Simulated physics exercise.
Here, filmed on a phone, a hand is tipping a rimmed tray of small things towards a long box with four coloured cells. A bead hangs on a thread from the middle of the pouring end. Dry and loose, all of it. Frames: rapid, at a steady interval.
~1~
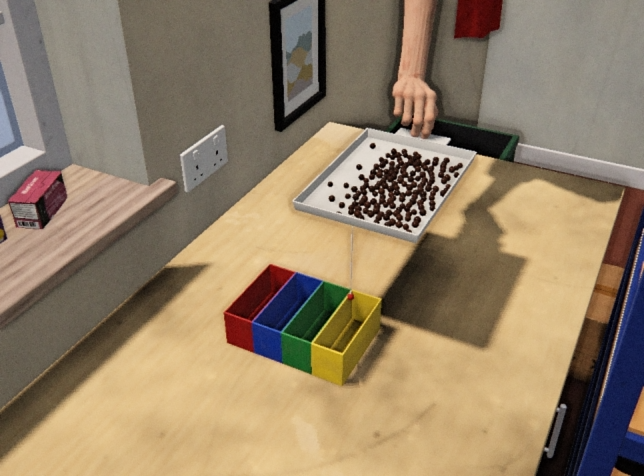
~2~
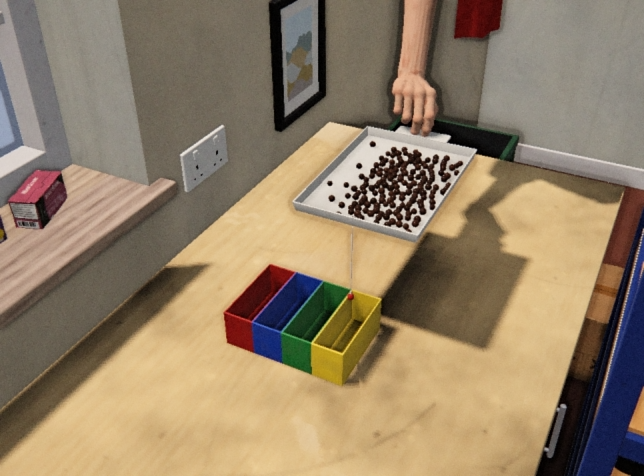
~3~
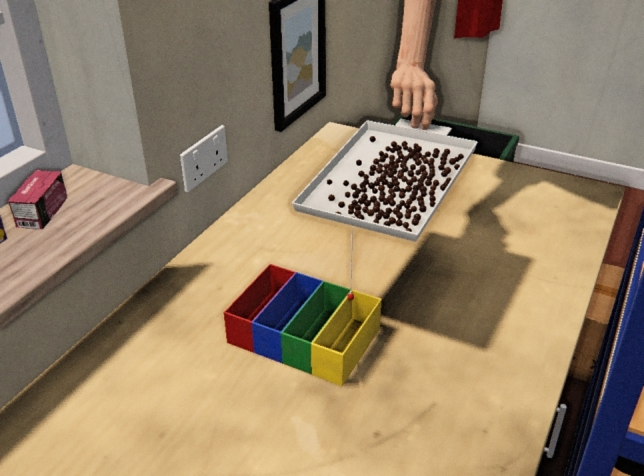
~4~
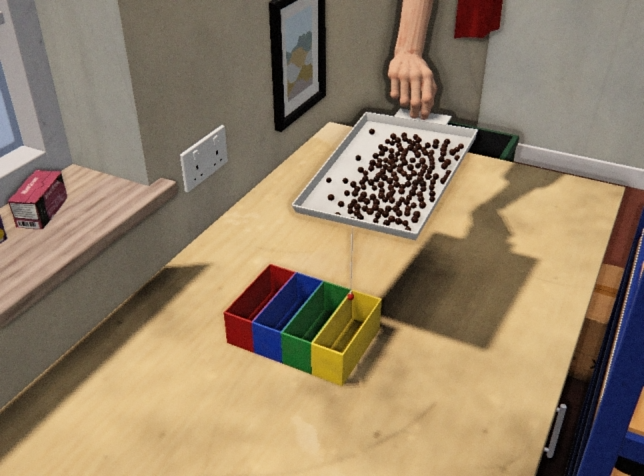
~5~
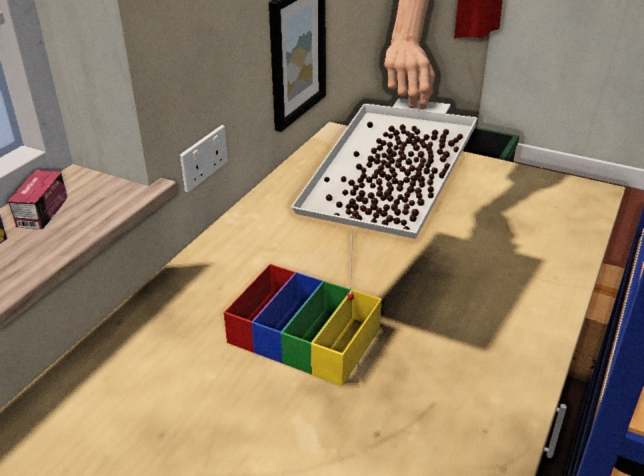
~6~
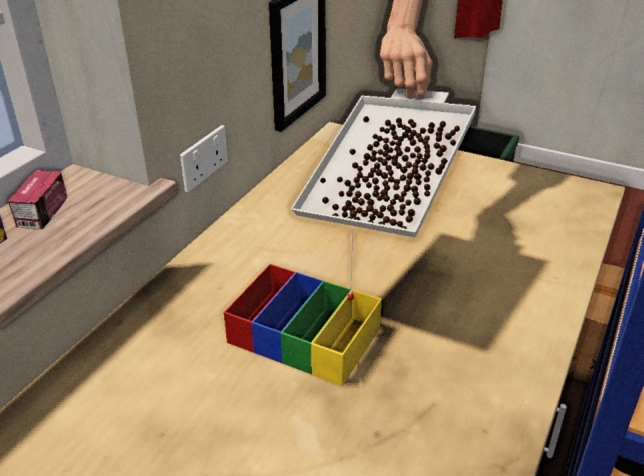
On a wooden tabletop, a hand gradually tilts a tray and small brown balls slide down it.
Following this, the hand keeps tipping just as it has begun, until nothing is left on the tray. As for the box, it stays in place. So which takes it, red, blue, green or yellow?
It goes to blue.
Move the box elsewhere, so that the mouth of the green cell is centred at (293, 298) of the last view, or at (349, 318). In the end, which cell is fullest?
Green, then the cell in red.
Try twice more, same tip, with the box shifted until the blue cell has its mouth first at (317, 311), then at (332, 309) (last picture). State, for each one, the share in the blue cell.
Roughly 20 % and 10 %.
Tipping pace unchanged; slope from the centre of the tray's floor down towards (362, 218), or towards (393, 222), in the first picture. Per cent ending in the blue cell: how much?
First case: 20 %; second case: 0 %.
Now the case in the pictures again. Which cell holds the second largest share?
Place 2: That green cell.
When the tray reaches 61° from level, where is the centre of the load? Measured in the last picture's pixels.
About (328, 206).
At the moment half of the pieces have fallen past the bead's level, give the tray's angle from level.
I'd say close to 95 degrees.
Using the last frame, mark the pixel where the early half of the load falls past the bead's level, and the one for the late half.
(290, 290) for the early half, (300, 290) for the late half.
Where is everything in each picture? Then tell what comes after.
Corners of the pouring end near (295, 201) and (416, 234), level; middle of the load near (394, 184), chocolate balls; bead on its thread near (351, 297); red cell near (239, 329); blue cell near (267, 340); green cell near (297, 351); yellow cell near (327, 362), in the first frame.
Corners of the pouring end near (295, 201) and (416, 233), level; middle of the load near (395, 183), in the second frame.
Corners of the pouring end near (295, 202) and (416, 233), tipped barely, lowest at the left corner; middle of the load near (394, 180), in the third frame.
Corners of the pouring end near (294, 204) and (415, 231), tipped a little, lowest at the left corner; middle of the load near (394, 175), in the fourth frame.
Corners of the pouring end near (294, 206) and (415, 230), tipped a little, lowest at the left corner; middle of the load near (392, 170), in the fifth frame.
Corners of the pouring end near (294, 208) and (414, 230), tipped clearly, lowest at the left corner; middle of the load near (389, 168), all but a few on the move; red cell near (239, 329); blue cell near (267, 340); green cell near (297, 351); yellow cell near (327, 362), in the sixth frame.
Shortly afterwards, tray tipped steeply; the bulk on the tray; only a few in the blue cell; only a few in the red cell; a little falling or outside the box.
Next, tray tipped right over; near a quarter on the tray; near a third in the blue cell; near a quarter in the green cell; a little in the red cell; only a few in the yellow cell; near a quarter falling or outside the box.
Some moments later, tray tipped past a quarter turn; near half in the blue cell; near a quarter in the green cell; a little in the red cell; a little in the yellow cell; a little falling or outside the box.
In the end, tray tipped past a quarter turn; near half in the blue cell; near a quarter in the green cell; a little in the red cell; a little in the yellow cell; a little outside the box.
